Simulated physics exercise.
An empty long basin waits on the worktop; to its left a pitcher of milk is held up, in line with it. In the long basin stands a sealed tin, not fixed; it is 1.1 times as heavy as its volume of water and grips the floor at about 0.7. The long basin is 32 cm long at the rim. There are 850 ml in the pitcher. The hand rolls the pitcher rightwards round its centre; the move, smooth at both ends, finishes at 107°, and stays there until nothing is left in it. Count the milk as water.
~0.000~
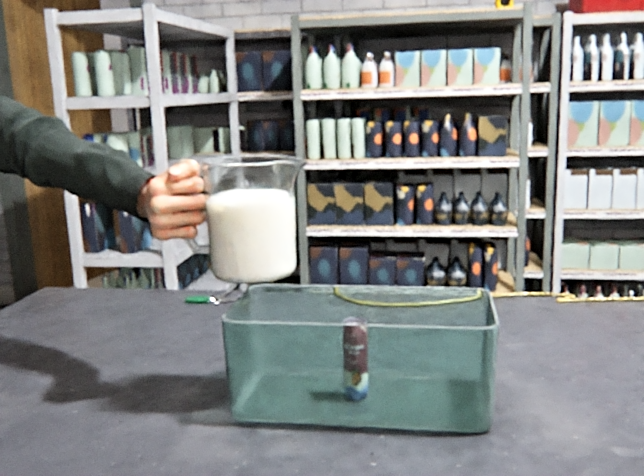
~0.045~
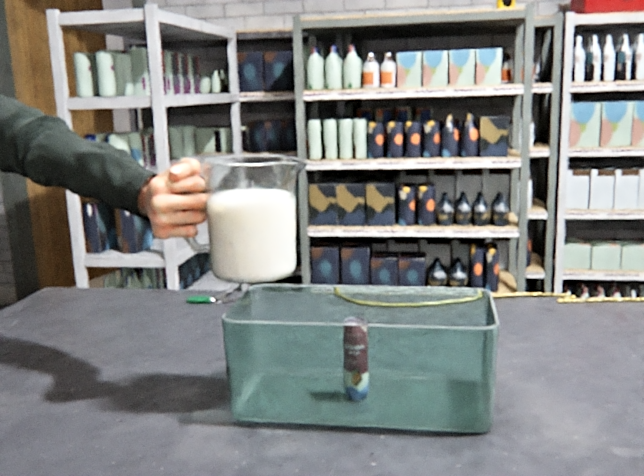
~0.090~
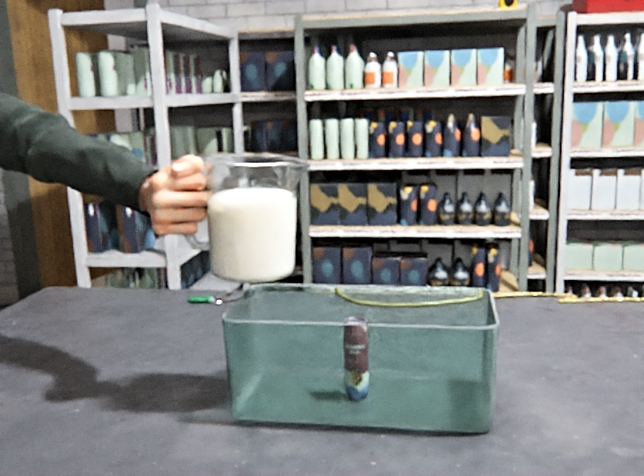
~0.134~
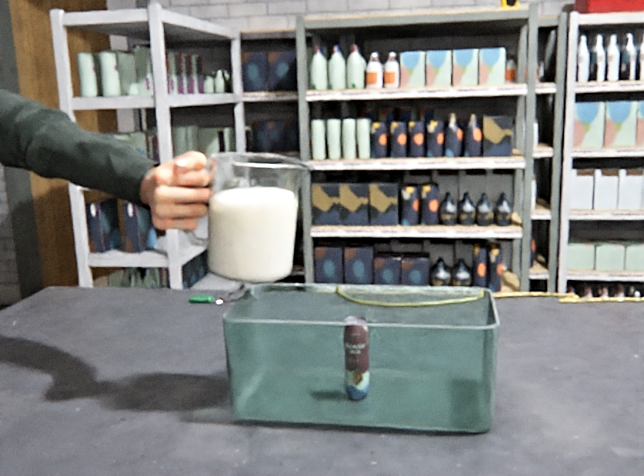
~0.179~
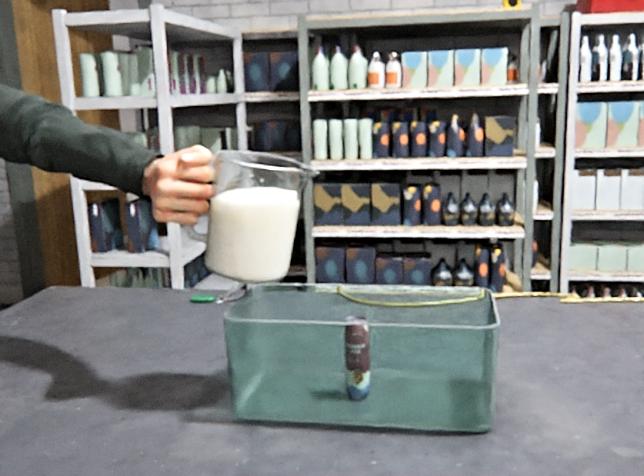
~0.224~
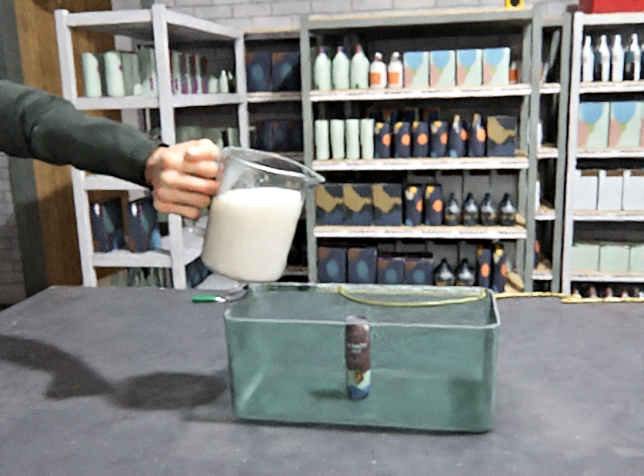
A hand holding a glass pitcher of milk above an empty long basin, slowly tilting it rightwards before shelves of bottles and boxes.
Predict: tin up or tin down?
The tin falls.
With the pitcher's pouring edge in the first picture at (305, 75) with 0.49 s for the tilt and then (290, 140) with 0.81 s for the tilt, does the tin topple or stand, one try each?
First it keeps standing; then it goes over.
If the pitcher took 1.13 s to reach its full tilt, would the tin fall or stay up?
The tin topples.
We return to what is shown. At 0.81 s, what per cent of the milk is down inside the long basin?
Some 54 per cent.
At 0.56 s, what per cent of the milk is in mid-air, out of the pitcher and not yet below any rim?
Near 12 in a hundred.
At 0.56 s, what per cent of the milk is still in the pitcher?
About 86 per cent.
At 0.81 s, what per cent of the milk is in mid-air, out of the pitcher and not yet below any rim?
Some 14 per cent.
By 0.56 s the tilt is 79° and 87 per cent is still to pour; the tin stands where it began.
By 0.81 s the tilt is 106° and 31 per cent is still to pour; the tin stands where it began.
By 1.08 s the tilt is 107° and 4 per cent is still to pour; the tin lies on its side.
By 1.36 s the tilt is 107° and 0 per cent is still to pour; the tin lies on its side.
At rest the tin lies on its side.
